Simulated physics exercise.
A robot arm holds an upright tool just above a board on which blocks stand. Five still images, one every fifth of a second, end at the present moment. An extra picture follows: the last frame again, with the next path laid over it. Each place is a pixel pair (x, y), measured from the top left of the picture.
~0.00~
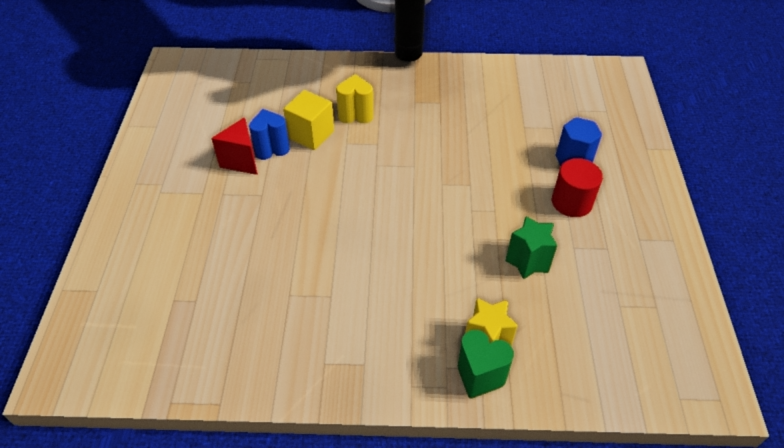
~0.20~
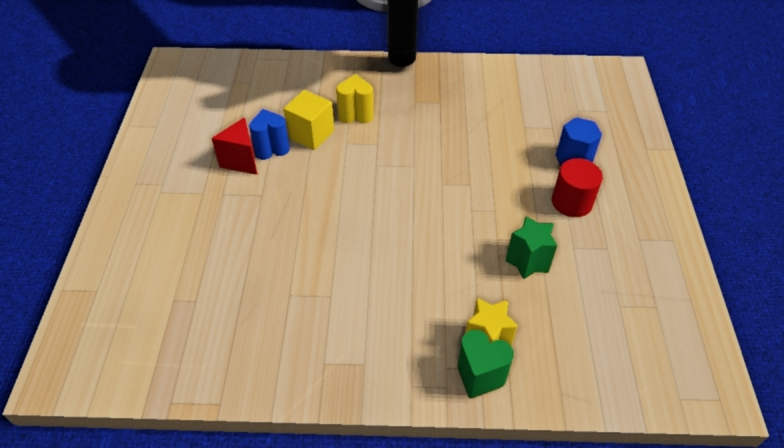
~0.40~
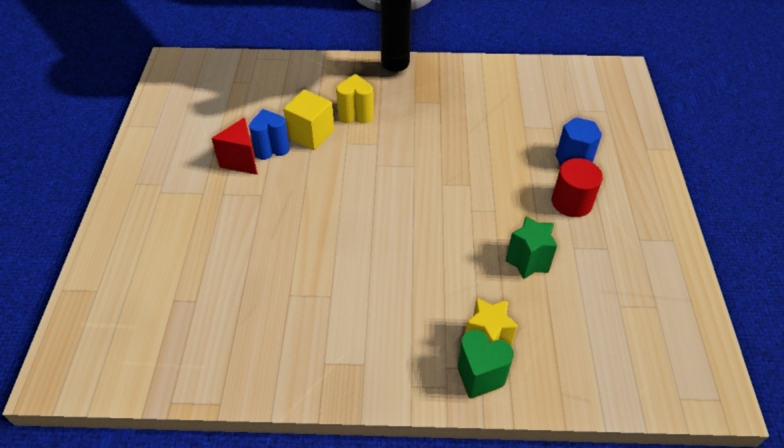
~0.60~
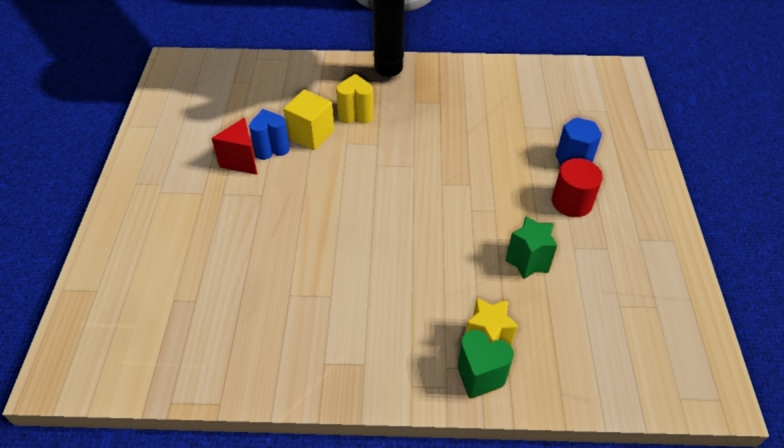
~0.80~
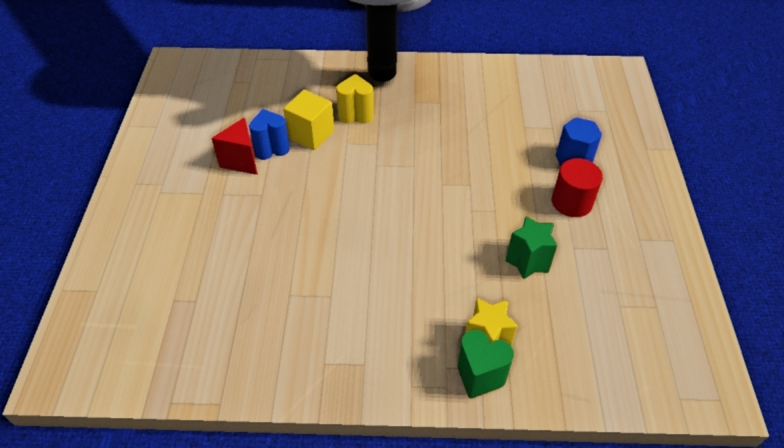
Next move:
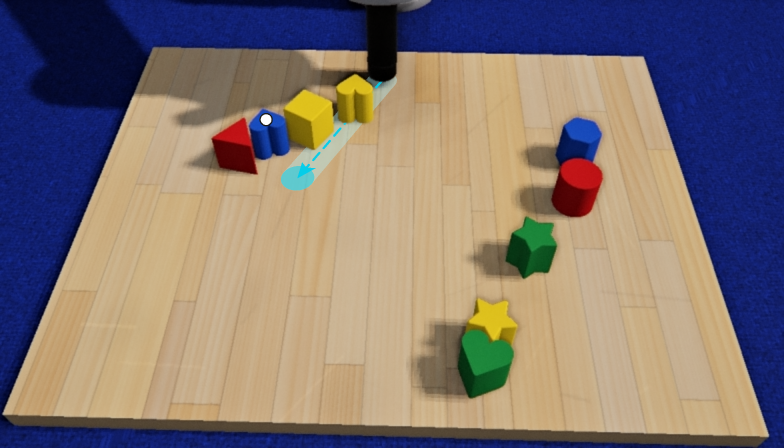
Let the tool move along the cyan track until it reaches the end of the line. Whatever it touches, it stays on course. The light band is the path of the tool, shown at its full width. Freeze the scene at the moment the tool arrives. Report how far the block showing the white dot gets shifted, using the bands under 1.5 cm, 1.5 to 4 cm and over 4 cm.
My estimate: In the 1.5 to 4 cm range.
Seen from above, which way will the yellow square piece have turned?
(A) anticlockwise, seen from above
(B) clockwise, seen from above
Letter B.
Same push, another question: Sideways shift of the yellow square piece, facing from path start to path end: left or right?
The shift is rightward.
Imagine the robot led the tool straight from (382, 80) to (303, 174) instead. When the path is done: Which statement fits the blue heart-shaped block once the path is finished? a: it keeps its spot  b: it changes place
(b)
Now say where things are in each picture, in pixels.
The first picture shows lower end of the tool at (409, 54), tops of blocks, red triangle at (235, 133), blue heart-shaped block at (266, 120), yellow square piece at (307, 104), yellow heart-shaped block at (355, 85).
The second picture shows tool at (402, 59), blocks as before.
The third picture shows tool at (395, 64), blocks as before.
The fourth picture shows tool at (389, 69), blocks as before.
The fifth picture shows tool at (382, 74), red triangle at (235, 133), blue heart-shaped block at (266, 120), yellow square piece at (307, 104), yellow heart-shaped block at (355, 85).
The drawn path runs in a line from (382, 80) to (298, 178); the dot is on the blue heart-shaped block.
What follows on the original path. One third of the way, tool at (356, 104); yellow heart-shaped block at (348, 100), turned 30° anticlockwise.
Two thirds of the way, tool at (328, 136); red triangle at (227, 135), turned 15° anticlockwise; blue heart-shaped block at (253, 119); yellow square piece at (290, 112), turned 50° clockwise; yellow heart-shaped block at (337, 132), turned 80° anticlockwise.
At the end, tool at (297, 172); red triangle at (221, 136), turned 35° anticlockwise; blue heart-shaped block at (242, 117), turned 15° anticlockwise; yellow square piece at (282, 116), turned 85° clockwise; yellow heart-shaped block at (338, 140), turned 105° anticlockwise.
